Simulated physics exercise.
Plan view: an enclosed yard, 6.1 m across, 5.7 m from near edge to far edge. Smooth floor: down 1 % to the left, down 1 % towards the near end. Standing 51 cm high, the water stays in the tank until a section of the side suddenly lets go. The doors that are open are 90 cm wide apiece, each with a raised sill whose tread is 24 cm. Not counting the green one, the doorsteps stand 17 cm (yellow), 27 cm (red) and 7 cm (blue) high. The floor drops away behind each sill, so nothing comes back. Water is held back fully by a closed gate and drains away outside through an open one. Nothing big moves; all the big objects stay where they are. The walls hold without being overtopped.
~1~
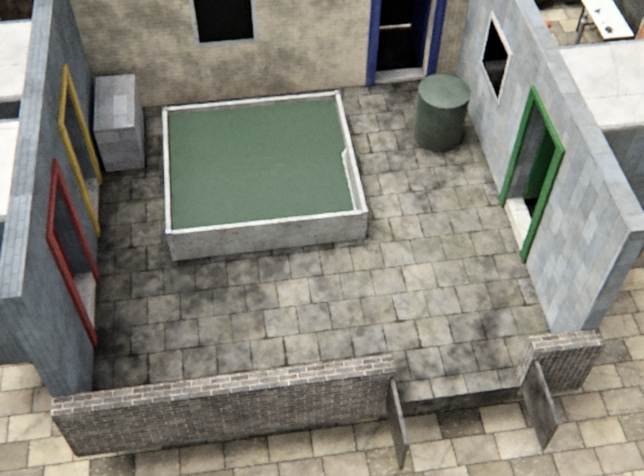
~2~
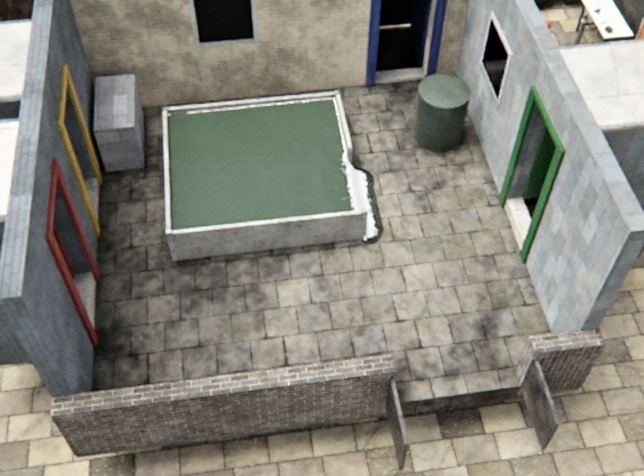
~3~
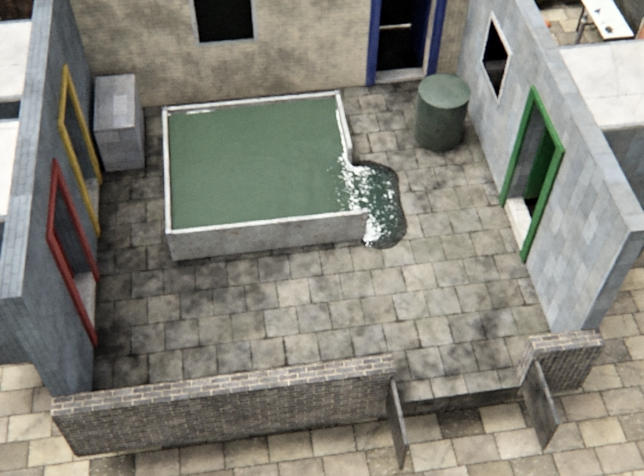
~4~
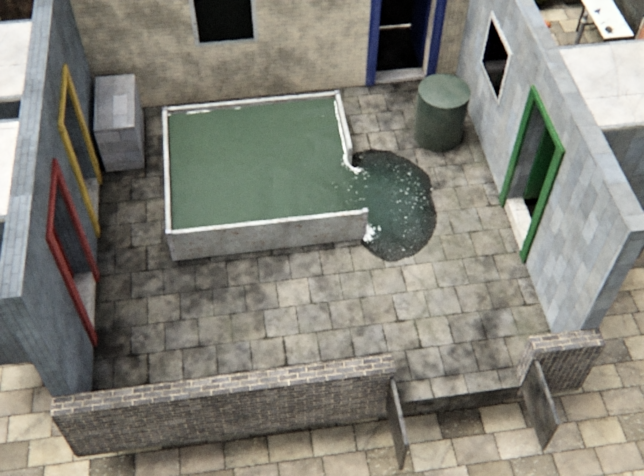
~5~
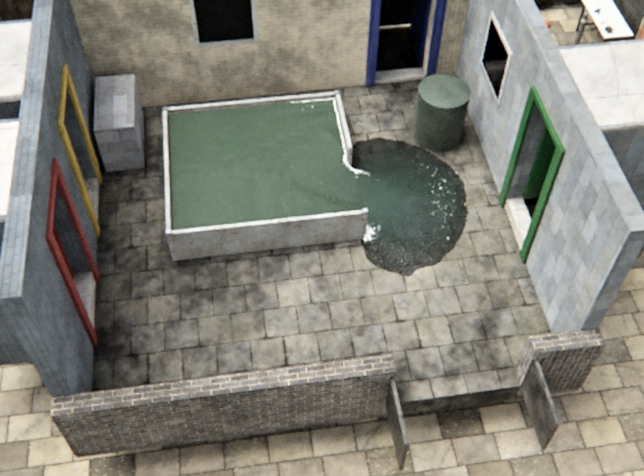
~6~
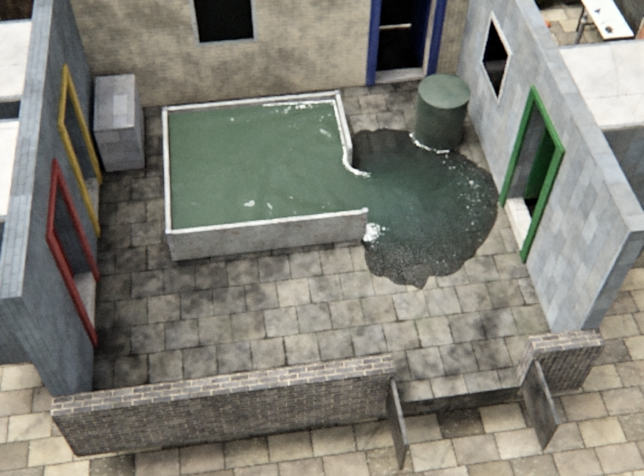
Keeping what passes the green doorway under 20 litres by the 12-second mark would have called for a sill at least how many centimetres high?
It would have called for about 23 cm.
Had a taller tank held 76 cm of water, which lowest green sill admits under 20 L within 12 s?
Some 37 cm.
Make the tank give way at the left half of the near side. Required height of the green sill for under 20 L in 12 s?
Some 7.0 cm.
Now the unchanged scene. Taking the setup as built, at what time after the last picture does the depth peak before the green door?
1.8 s.
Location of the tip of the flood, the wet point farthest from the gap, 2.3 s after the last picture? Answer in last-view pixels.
The tip of the flood lies near (552, 364).
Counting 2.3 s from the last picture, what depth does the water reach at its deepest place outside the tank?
Max depth: Around 33 cm.
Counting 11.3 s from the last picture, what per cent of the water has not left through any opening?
About 68 per cent.
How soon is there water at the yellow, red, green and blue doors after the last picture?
Reading them off: Yellow 7.0 s, then red 5.5 s, then green 0.1 s, then blue 1.2 s.
Then, 0.7 s after the last picture water covers 25 % of the floor, deepest (30 cm) near (366, 222); 25 cm at the green door, 1 litre in over its 20 cm sill.
Then, 2.3 s after the last picture water covers 35 % of the floor, deepest (33 cm) near (548, 352); 27 cm at the green door, 32 litres in over its 20 cm sill.
Then, 11.3 s after the last picture water covers 90 % of the floor, deepest (12 cm) near (92, 426); 8 cm at the green door, 48 litres in over its 20 cm sill.
At the green door as built, the water peaked near 29 cm, 1.7 s after the last picture.
Run again over the same 12 s with other heights there, 61 litres in over 19 cm, 6 litres over 26 cm. The limit of 20 litres is kept from about 23 cm up.
